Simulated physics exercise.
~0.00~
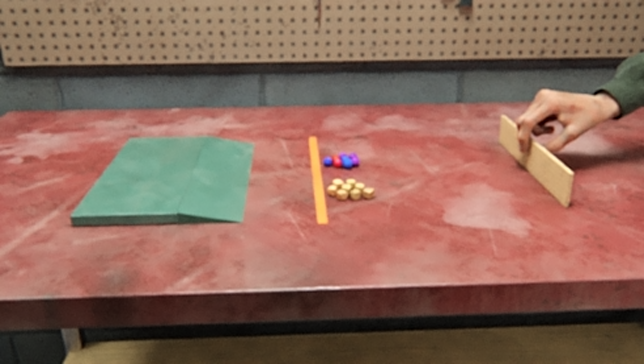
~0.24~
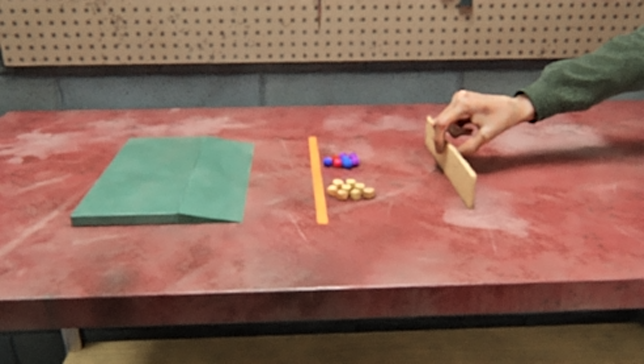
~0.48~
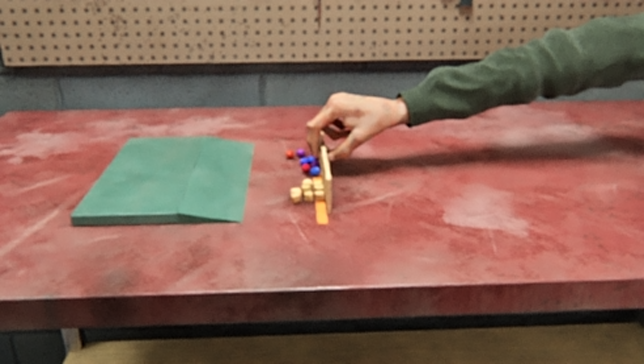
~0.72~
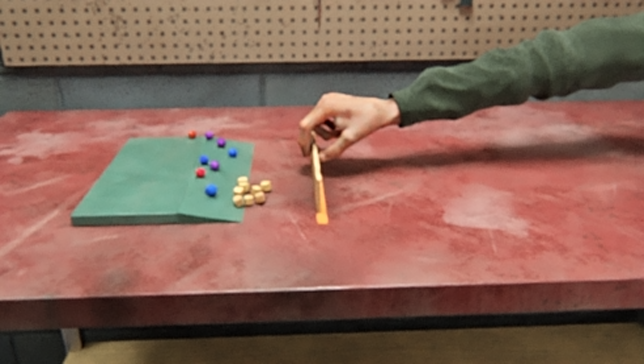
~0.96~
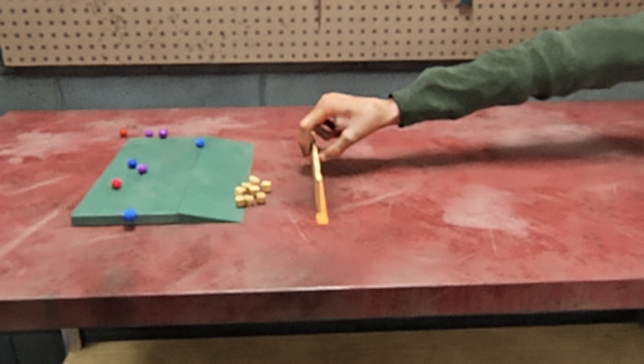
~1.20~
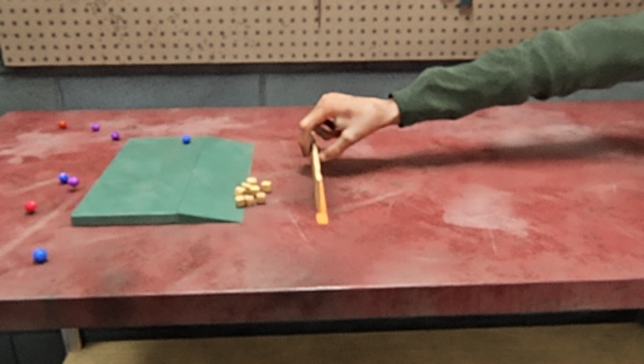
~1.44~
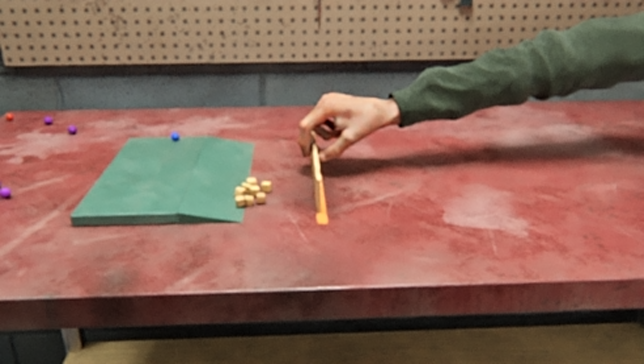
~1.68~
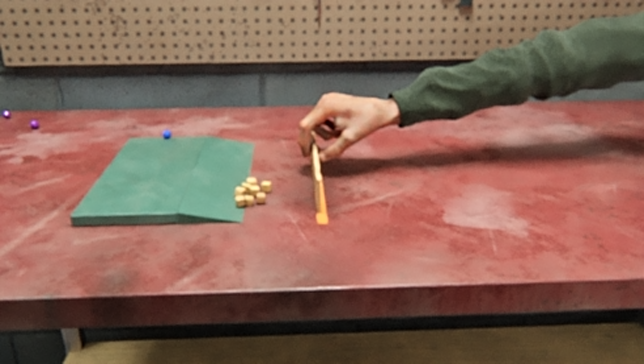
On a red-stained tabletop, a hand slid a piece of card left into two small groups and stopped at the orange tape; the colored balls rolled over the green ramp and away, while the tan pieces stayed bunched at its near edge.
